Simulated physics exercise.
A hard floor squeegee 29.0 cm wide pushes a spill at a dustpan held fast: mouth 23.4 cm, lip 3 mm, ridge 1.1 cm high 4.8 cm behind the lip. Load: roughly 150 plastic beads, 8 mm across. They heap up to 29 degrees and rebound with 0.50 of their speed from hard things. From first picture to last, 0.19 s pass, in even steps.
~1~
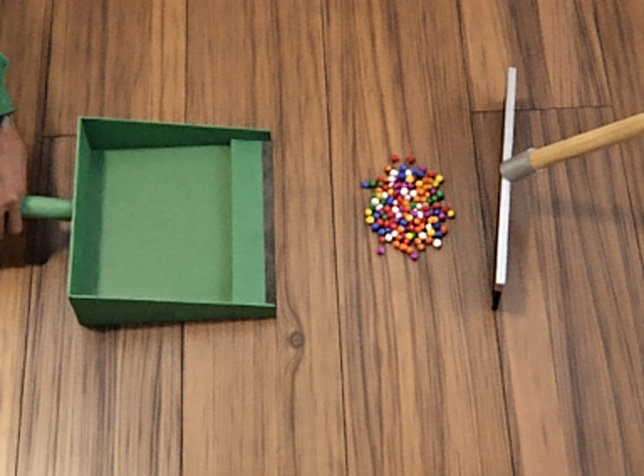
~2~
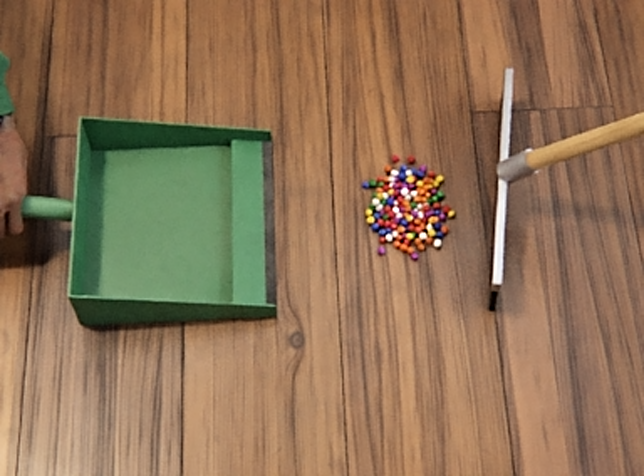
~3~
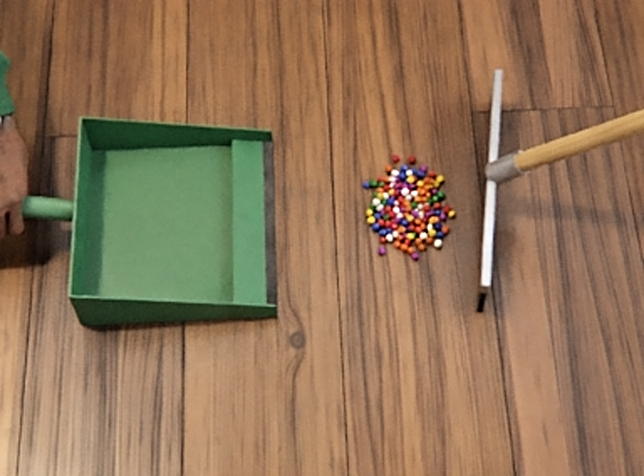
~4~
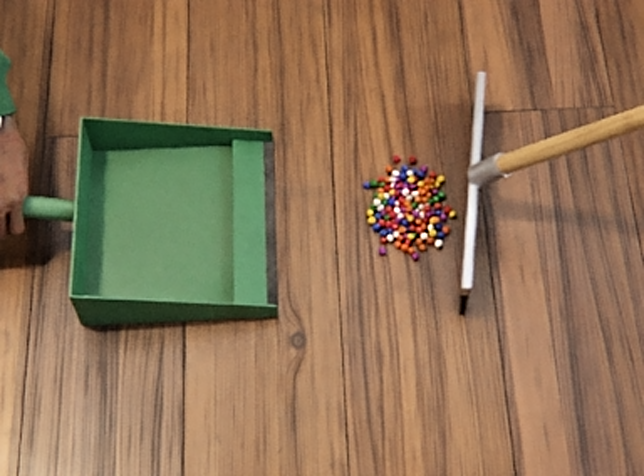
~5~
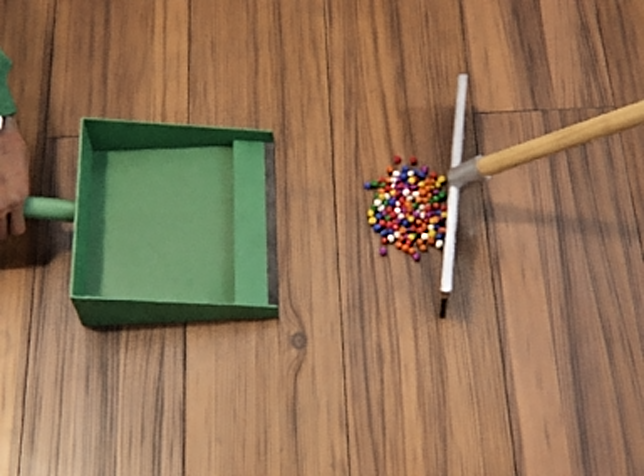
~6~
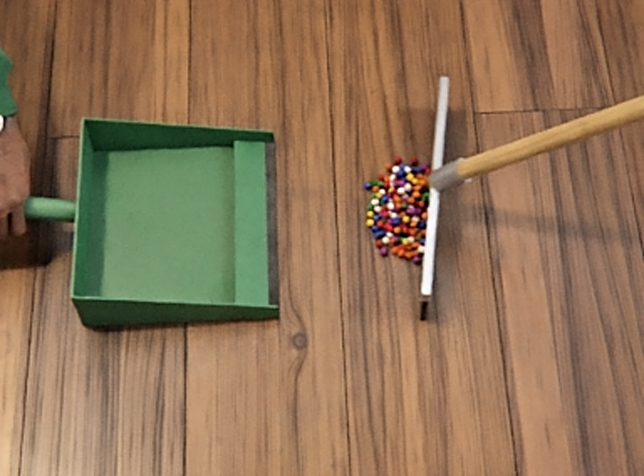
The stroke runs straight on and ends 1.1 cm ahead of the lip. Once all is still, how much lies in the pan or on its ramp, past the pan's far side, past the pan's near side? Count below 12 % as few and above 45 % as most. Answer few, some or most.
Pan: Some, far side: Few, near side: Few.
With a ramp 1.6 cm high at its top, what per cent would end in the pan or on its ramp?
In that case some 15 per cent.
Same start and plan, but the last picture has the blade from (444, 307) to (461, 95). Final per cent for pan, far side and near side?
Pan 5, far 5, near 0.
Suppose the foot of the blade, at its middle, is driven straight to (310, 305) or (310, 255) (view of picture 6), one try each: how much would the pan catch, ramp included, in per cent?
Some 5 and 10 per cent.
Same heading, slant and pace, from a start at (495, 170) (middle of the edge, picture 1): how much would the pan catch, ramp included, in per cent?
About 25 per cent.
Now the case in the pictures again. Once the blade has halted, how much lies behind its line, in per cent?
Roughly 0 per cent.
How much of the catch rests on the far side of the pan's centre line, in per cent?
About 40 per cent.
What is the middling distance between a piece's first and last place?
About 16 cm.
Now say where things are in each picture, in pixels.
The first frame shows blade from (500, 285) to (511, 76), moved 0.0 cm, 0 of the pieces shifted so far; middle of the pieces at (408, 209); pan at (162, 230).
The second frame shows blade from (496, 286) to (508, 77), moved 0.4 cm, 0 of the pieces shifted so far; middle of the pieces at (409, 210).
The third frame shows blade from (485, 287) to (497, 78), moved 1.8 cm, 0 of the pieces shifted so far; middle of the pieces at (409, 210).
The fourth frame shows blade from (466, 290) to (481, 81), moved 3.9 cm, 0 of the pieces shifted so far; middle of the pieces at (410, 210).
The fifth frame shows blade from (445, 293) to (462, 83), moved 6.2 cm, 4 of the pieces shifted so far; middle of the pieces at (410, 210).
The sixth frame shows blade from (425, 296) to (444, 86), moved 8.5 cm, 131 of the pieces shifted so far; middle of the pieces at (401, 209); pan at (166, 232).
Then, 0.14 s after the last picture, middle of the blade 10 cm from the lip; 0 % over the lip, far side 0 %, near side 0 %.
Then, 0.23 s after the last picture, middle of the blade 5 cm from the lip; 0 % over the lip, far side 5 %, near side 0 %.
Then, 0.45 s after the last picture, middle of the blade 3 cm from the lip; 15 % over the lip, far side 10 %, near side 0 %.
In the end, pan 15 %, far side 10 %, near side 0 %, in front of the lip or behind the blade 75 %.
